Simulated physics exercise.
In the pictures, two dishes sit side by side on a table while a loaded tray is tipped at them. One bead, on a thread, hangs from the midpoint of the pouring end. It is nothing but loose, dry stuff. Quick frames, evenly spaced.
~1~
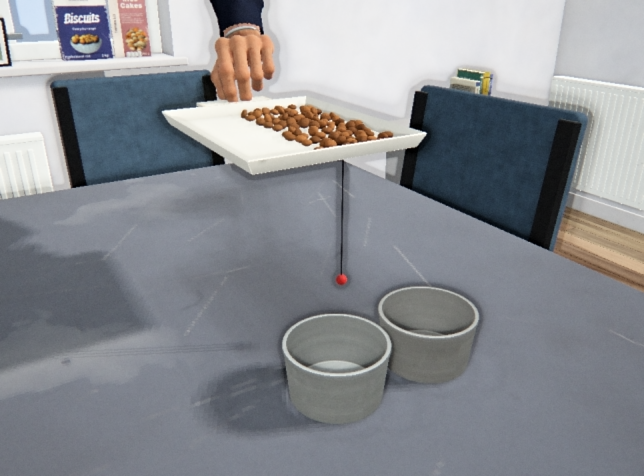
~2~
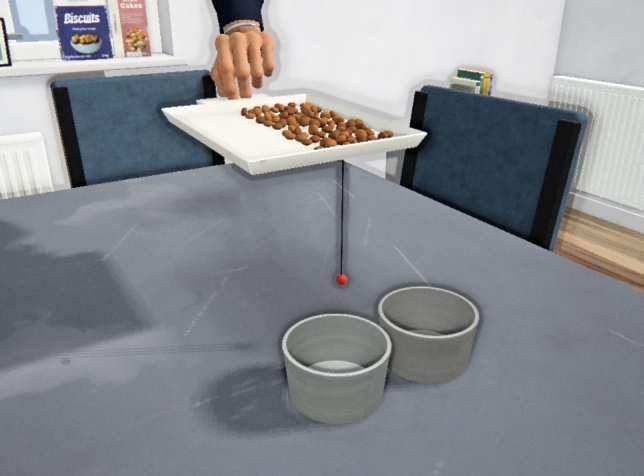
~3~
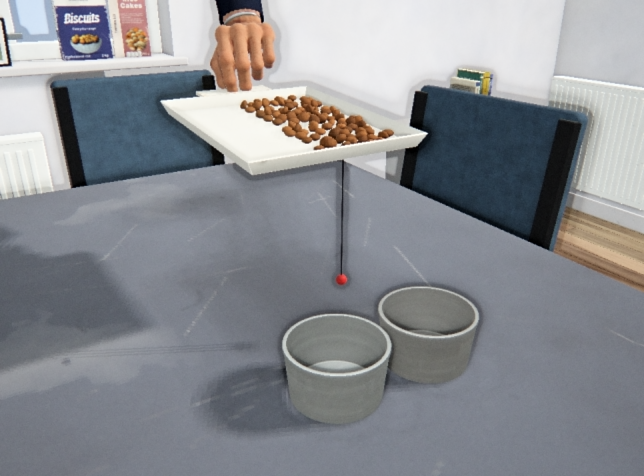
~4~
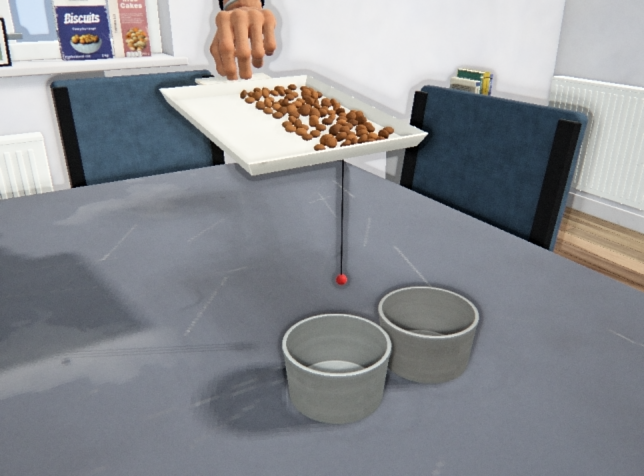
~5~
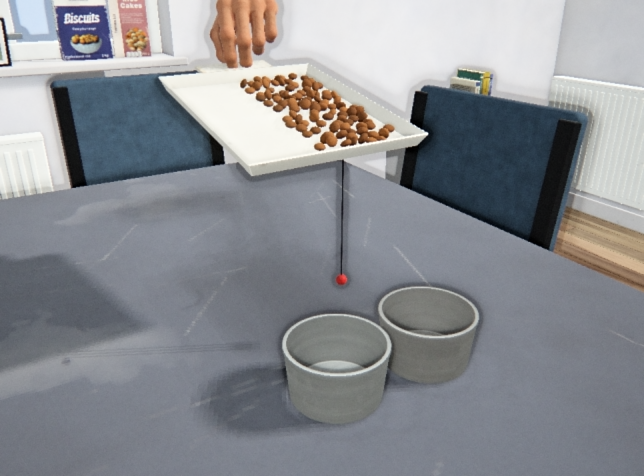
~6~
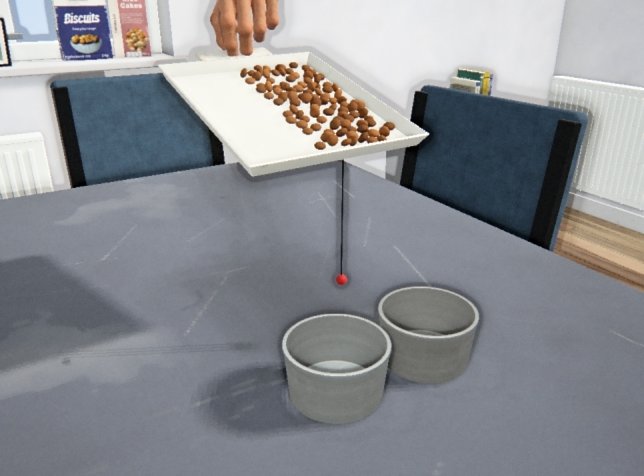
The footage shows a hand at the far end of a white tray of brown kibble above two grey dishes on a table, gradually raising that end so the tray tilts slightly toward the viewer while a red bead hangs beneath.
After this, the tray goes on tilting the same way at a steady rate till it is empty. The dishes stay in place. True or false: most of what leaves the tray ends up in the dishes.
True.
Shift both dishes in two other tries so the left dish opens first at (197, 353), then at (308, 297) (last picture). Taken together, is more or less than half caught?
In order, they'd catch a minor share, and next a minor share.
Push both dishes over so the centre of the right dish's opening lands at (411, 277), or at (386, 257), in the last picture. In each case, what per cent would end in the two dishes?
About 40 and 0 per cent respectively.
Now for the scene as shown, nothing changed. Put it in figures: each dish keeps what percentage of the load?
30 per cent goes to the left dish and 40 per cent to the right dish.
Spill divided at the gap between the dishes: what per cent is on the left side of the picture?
Estimate: Near 70 per cent.
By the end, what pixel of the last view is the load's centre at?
Somewhere around (397, 358) in the last picture.
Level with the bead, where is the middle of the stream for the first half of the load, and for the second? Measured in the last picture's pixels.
Near (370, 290) to start, and near (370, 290) afterwards.
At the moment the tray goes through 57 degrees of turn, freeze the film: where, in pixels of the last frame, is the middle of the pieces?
Roughly (357, 147).
Just after the last frame, tray tipped steeply; the larger part on the tray; just a few in the right dish; roughly a quarter in the air.
A moment on, tray tipped right over; just a few on the tray; roughly a quarter in the left dish; roughly a third in the right dish; roughly a quarter outside both; roughly a quarter in the air.
Further on, tray tipped past a quarter turn; roughly a quarter in the left dish; roughly a third in the right dish; roughly a third outside both.
When it is over, tray tipped past a quarter turn; roughly a quarter in the left dish; roughly a third in the right dish; roughly a third outside both.
